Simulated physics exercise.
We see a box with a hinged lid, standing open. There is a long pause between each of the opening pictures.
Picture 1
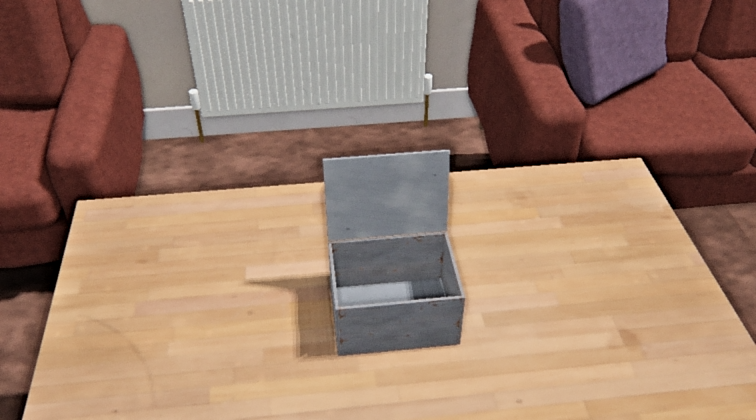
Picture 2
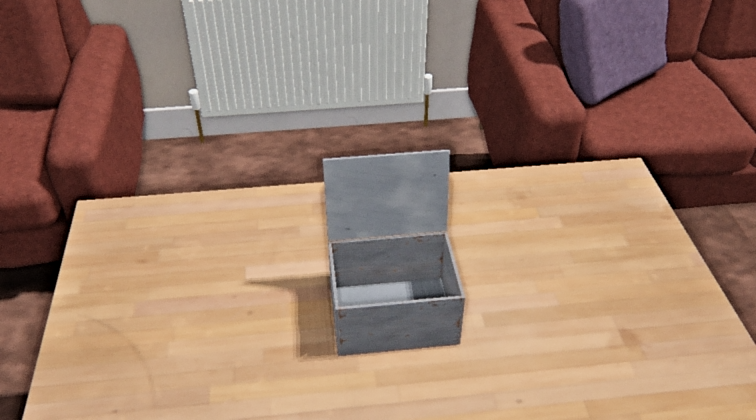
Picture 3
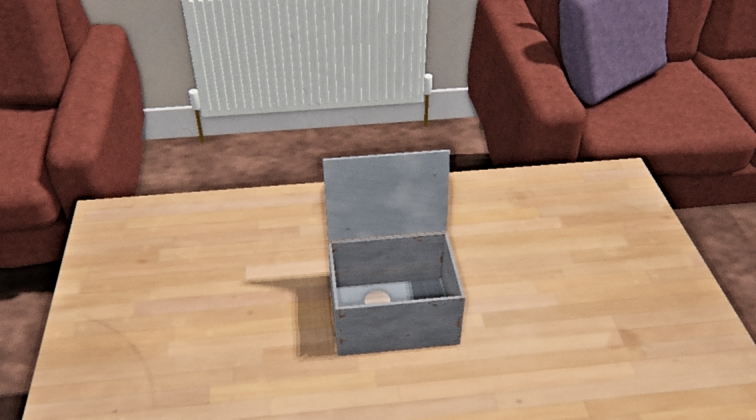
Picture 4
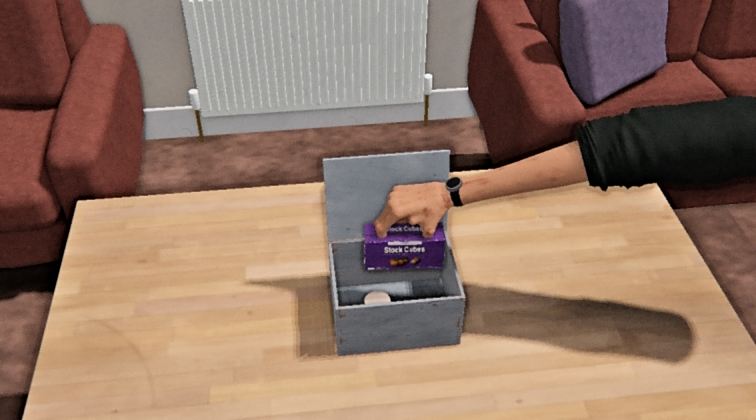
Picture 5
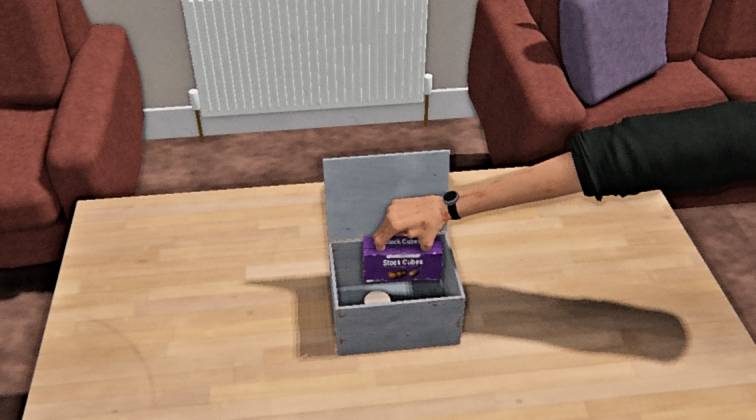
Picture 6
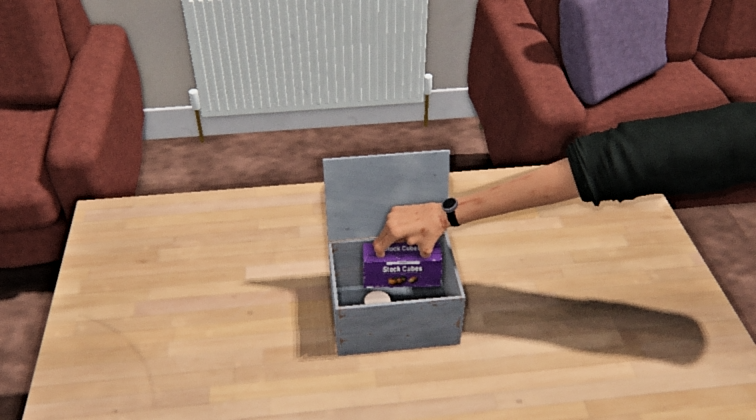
At the start, a grey box with its hinged lid open stands on a wooden table, and a small pale round object then appears inside it. A hand reaches in from the right holding a purple carton of stock cubes and lowers it slightly into the box, keeping hold of it.
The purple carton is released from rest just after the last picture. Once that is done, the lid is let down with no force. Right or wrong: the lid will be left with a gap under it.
Wrong, it closes.
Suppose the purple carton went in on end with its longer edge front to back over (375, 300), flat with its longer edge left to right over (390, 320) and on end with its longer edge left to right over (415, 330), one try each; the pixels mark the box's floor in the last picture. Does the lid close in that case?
Results in order: Lid up, lid down, lid up.
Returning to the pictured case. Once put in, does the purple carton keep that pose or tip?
In the end, the purple carton keeps its orientation.
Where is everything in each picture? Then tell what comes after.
The last thing is not in view yet, in the first frame.
The last thing is not in view yet, in the second frame.
The last thing is not in view yet, in the third frame.
On its way; purple carton (404, 246), in the fourth frame.
On its way; purple carton (402, 258), in the fifth frame.
In place under the hand; purple carton (402, 265), in the sixth frame.
Then, 0.30 s after the last picture, purple carton slid about its own width near (401, 298).
Then, 1.50 s after the last picture, lid 65° above the rim; purple carton slid about its own width near (401, 298).
Then, 1.80 s after the last picture, lid 34° above the rim; purple carton slid about its own width near (401, 298).
Then, 2.00 s after the last picture, lid 7° above the rim; purple carton slid about its own width near (401, 298).
At rest, lid shut; moved from the start, purple carton; yellow shaker in place. Seen from the same camera at the end, purple carton near (401, 298).
